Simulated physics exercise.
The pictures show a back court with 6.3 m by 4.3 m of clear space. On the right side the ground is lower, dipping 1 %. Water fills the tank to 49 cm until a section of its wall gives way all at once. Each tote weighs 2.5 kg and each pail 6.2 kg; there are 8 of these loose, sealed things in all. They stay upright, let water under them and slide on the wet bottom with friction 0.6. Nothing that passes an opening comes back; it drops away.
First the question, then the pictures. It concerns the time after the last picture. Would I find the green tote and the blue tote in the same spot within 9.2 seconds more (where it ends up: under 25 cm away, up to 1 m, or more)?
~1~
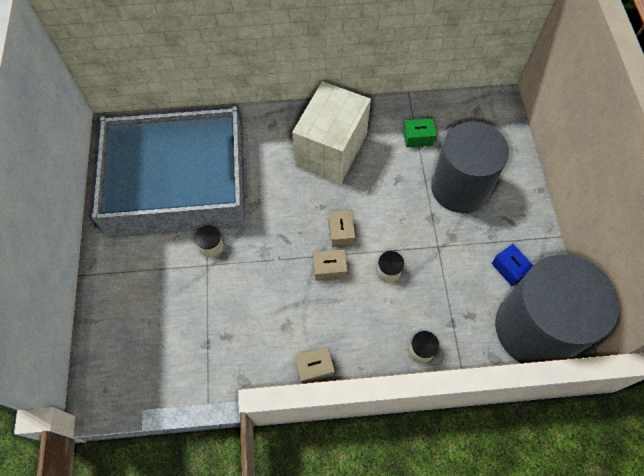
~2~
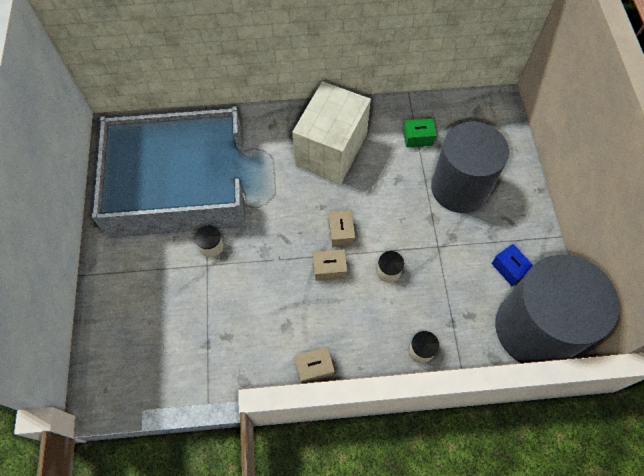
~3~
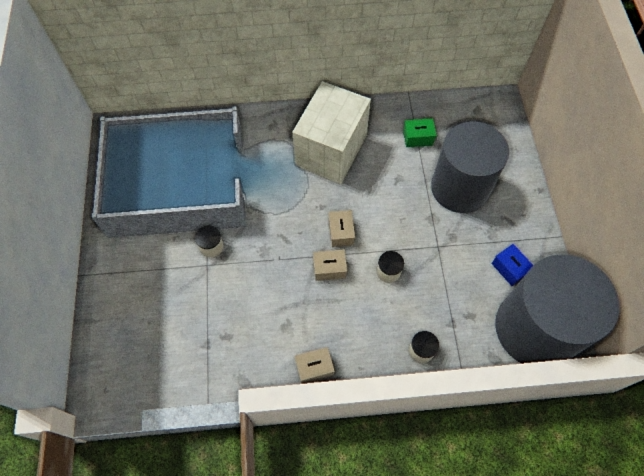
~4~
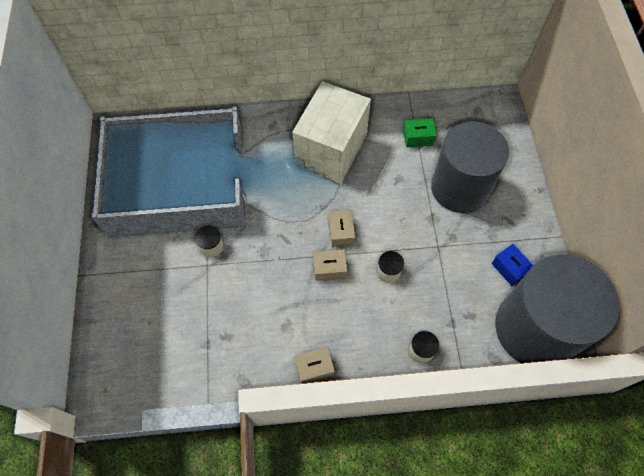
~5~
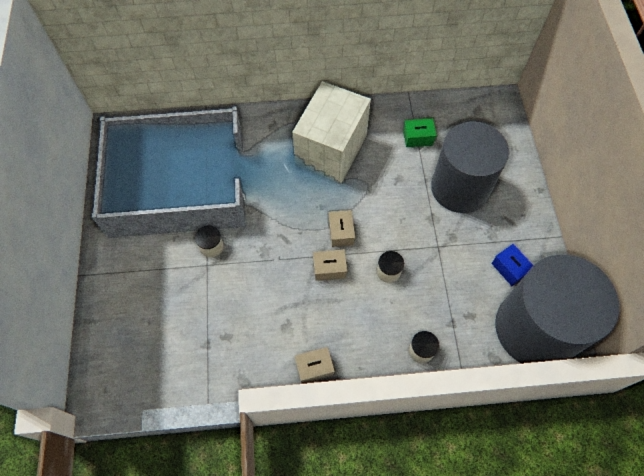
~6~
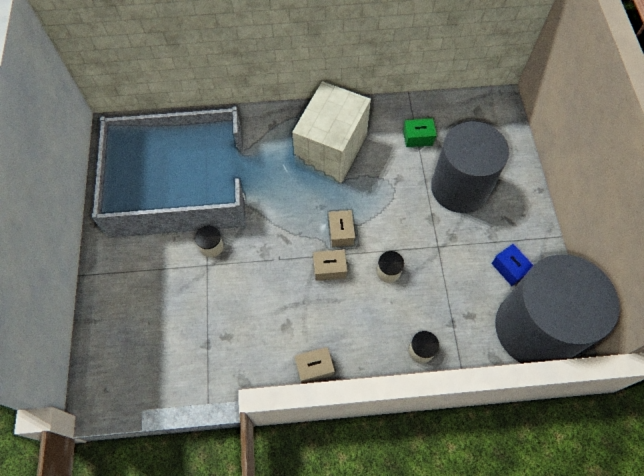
At the end, green tote: Budges somewhat; blue tote: Is displaced far.
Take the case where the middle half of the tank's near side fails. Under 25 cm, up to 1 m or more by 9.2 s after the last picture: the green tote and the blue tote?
Here's how it goes: The green tote scarcely moves, and the blue tote edges along somewhat.
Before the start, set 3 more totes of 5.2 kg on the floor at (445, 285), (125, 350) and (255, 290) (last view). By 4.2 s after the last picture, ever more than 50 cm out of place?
Listed order gives above the limit, within the limit, within the limit.
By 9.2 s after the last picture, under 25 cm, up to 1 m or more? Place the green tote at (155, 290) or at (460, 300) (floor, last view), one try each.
At the first spot it keeps its position; at the second it shifts partway.
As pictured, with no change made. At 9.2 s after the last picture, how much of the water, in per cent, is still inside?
Around 100 per cent of the water is still in there.
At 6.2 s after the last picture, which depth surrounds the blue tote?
Somewhere close to 8 cm.
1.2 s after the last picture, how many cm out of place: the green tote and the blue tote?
I'd say about 0 and 30 centimetres.
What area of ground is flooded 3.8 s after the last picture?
I'd estimate close to 19 m2.
Then, 1.2 s after the last picture the green tote is near (420, 128), 0.0 m from its start, aground; the blue tote is near (539, 265), 0.3 m from its start, aground; 0 of 8 are out; 1 afloat.
Then, 3.8 s after the last picture the green tote is near (523, 142), 1.4 m from its start, afloat; the blue tote is near (574, 272), 0.7 m from its start, afloat; 0 of 8 are out; 5 afloat.
Then, 6.2 s after the last picture the green tote is near (475, 114), 0.8 m from its start, afloat; the blue tote is near (551, 221), 0.7 m from its start, afloat; 0 of 8 are out; 4 afloat.
Then, 9.2 s after the last picture the green tote is near (460, 112), 0.6 m from its start, afloat; the blue tote is near (502, 155), 1.5 m from its start, afloat; 0 of 8 are out; 2 afloat.
